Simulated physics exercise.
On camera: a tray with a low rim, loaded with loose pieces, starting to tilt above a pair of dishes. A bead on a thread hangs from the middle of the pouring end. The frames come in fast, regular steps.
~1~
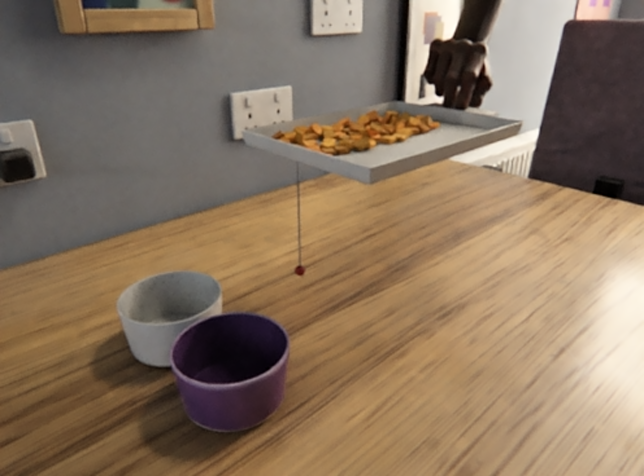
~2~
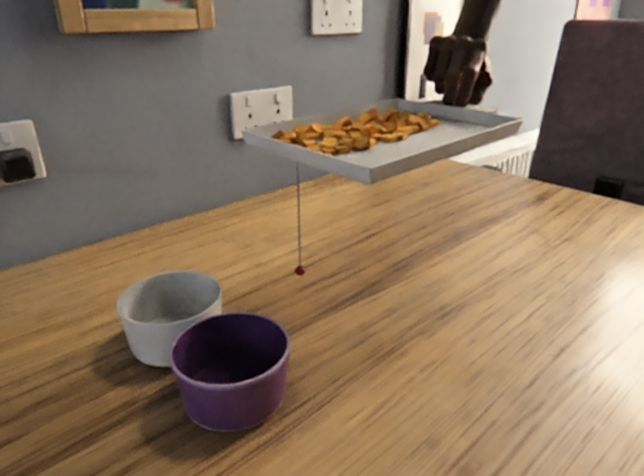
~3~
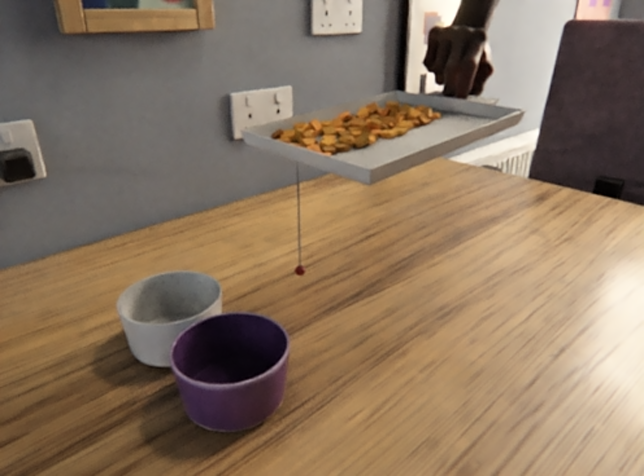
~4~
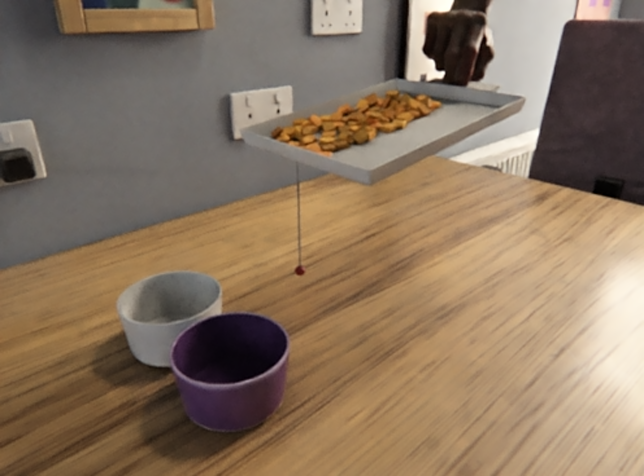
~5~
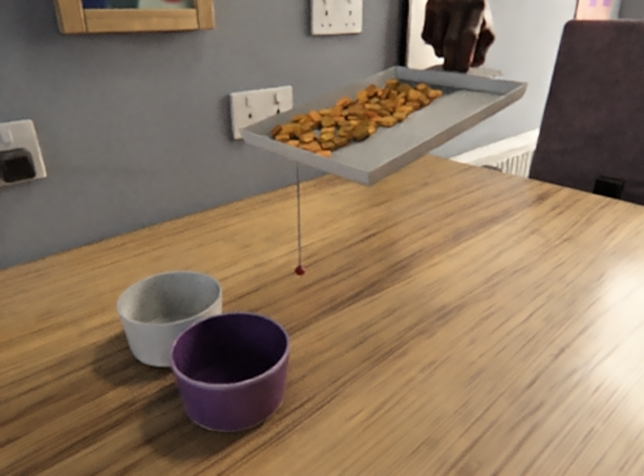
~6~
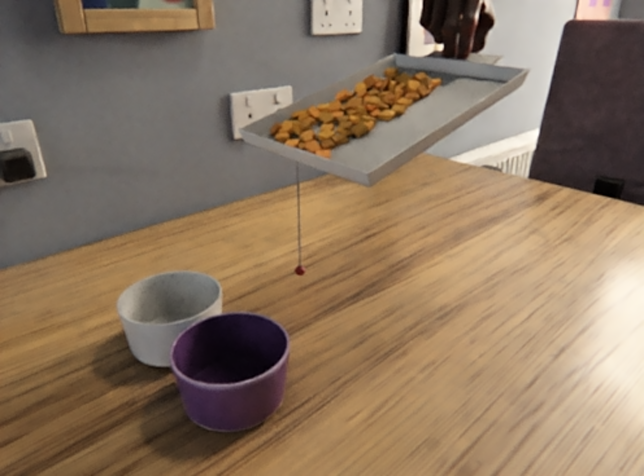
A wooden table stands against a grey wall with white sockets, seen from slightly above by a still camera. A pale grey bowl and a purple one sit at the left, while a dark hand holds a grey tray of small orange-brown pieces above the table, a red bead hanging beneath on a thread. The hand slowly raises the tray's far end, tilting it slightly towards the bowls.
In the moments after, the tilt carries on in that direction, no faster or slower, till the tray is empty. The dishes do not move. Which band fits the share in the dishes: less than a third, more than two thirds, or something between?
They take less than a third between them.
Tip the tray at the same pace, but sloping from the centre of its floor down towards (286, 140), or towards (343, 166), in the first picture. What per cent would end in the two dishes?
About 0 and 0 per cent.
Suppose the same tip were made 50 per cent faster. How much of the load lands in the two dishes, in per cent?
Near 20 %.
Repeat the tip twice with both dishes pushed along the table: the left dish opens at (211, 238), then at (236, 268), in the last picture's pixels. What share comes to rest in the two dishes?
First some 10, then 70 per cent.
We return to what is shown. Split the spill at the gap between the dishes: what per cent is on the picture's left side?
Some 0 per cent.
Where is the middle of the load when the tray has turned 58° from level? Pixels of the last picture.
Near (305, 124).
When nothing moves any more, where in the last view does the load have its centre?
At about (276, 352).
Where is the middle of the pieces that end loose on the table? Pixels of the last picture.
Around (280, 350).
Shortly afterwards, tray tipped steeply; all but a few on the tray; only a few in the air.
Next, tray tipped right over; near two thirds on the tray; near a quarter outside both; a little in the air.
Some moments later, tray tipped past a quarter turn; a little in the right dish; only a few in the left dish; all but a few outside both.
In the end, tray tipped past a quarter turn; a little in the right dish; only a few in the left dish; all but a few outside both.
